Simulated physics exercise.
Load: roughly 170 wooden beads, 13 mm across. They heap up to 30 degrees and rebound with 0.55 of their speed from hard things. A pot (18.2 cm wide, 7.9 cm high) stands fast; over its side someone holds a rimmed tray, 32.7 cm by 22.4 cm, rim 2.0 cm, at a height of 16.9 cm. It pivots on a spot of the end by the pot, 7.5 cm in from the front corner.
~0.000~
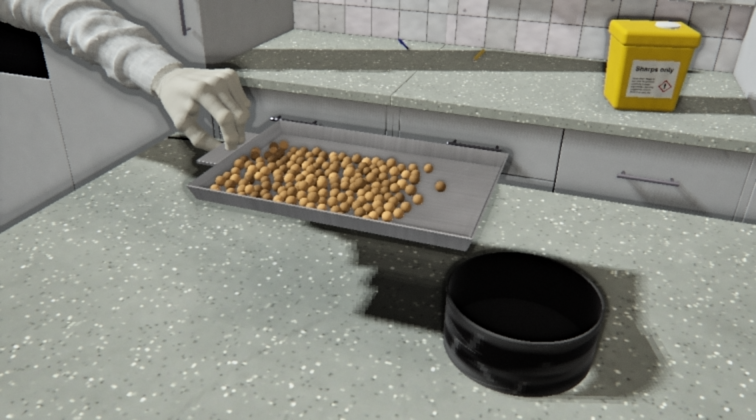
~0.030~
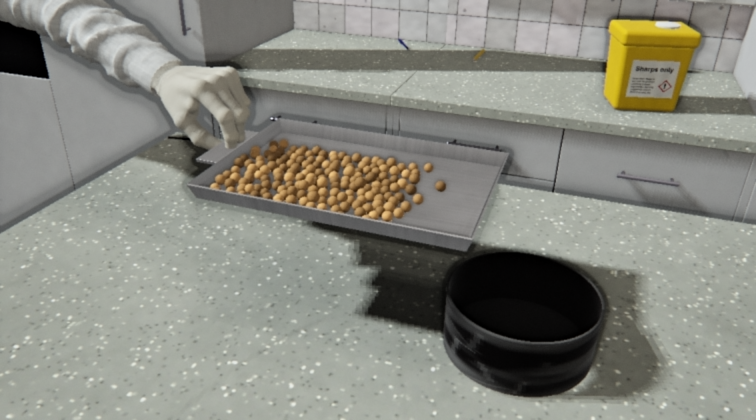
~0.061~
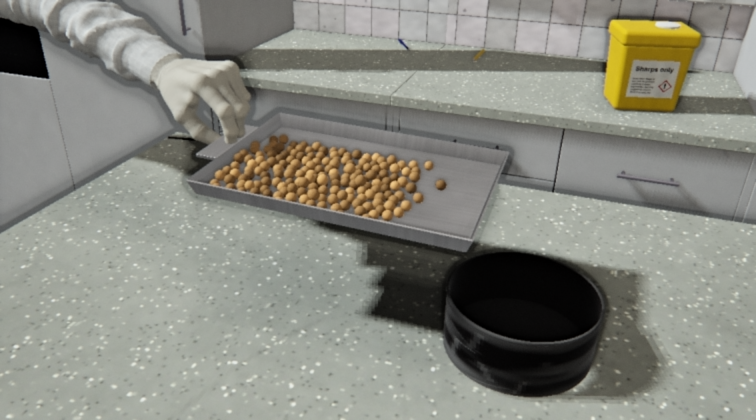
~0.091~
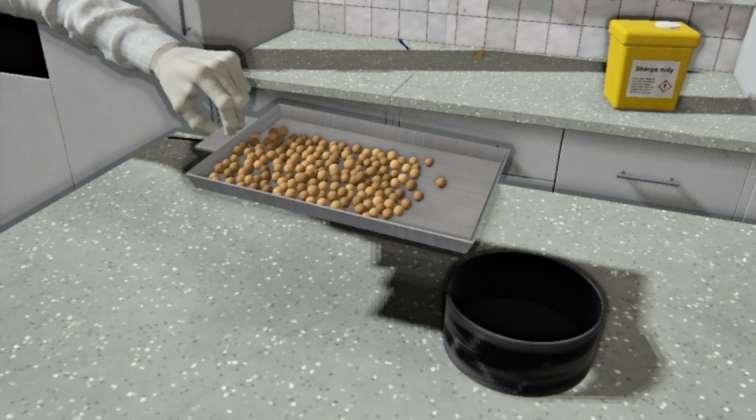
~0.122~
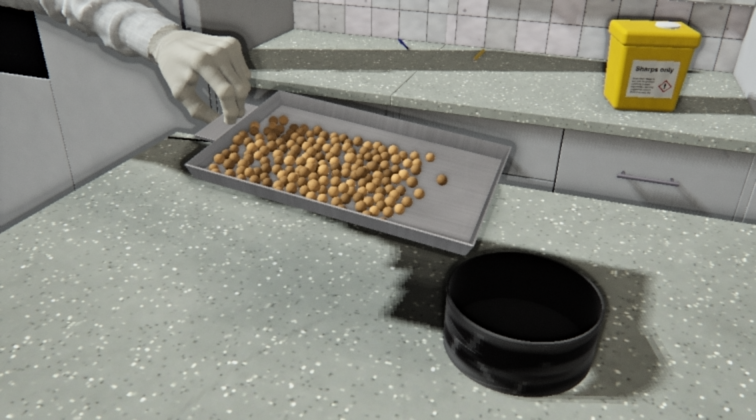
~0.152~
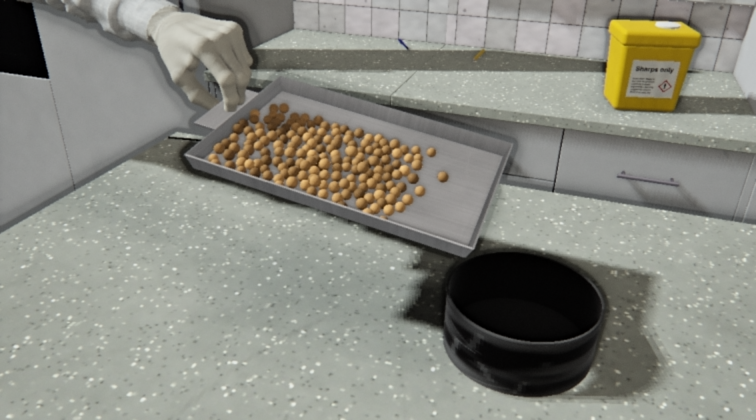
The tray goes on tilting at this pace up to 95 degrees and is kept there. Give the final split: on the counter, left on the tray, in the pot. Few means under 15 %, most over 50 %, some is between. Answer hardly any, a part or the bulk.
Counter the bulk, tray hardly any, pot a part.
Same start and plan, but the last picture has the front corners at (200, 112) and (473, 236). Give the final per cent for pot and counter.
Pot 80, counter 20.
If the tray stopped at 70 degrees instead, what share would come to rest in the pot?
Then about 35 per cent.
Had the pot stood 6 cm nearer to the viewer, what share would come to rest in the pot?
Then about 95 per cent.
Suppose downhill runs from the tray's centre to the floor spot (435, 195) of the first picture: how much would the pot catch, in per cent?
About 60 per cent.
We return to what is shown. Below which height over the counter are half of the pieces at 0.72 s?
About 14 cm.
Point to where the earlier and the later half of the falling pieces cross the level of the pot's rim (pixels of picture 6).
At about (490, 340), then at (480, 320).
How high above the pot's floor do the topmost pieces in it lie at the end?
Roughly 2.0 cm.
After 0.49 s, tilt 52 degrees; the tray holds 100 %, the pot 0 %.
After 0.72 s, tilt 80 degrees; the tray holds 45 %, the pot 5 %.
Then, at 1.06 s, tilt 95 degrees; the tray holds 0 %, the pot 40 %.
By 2.0 s all is still; counter 60 %, tray 0 %, pot 40 %.
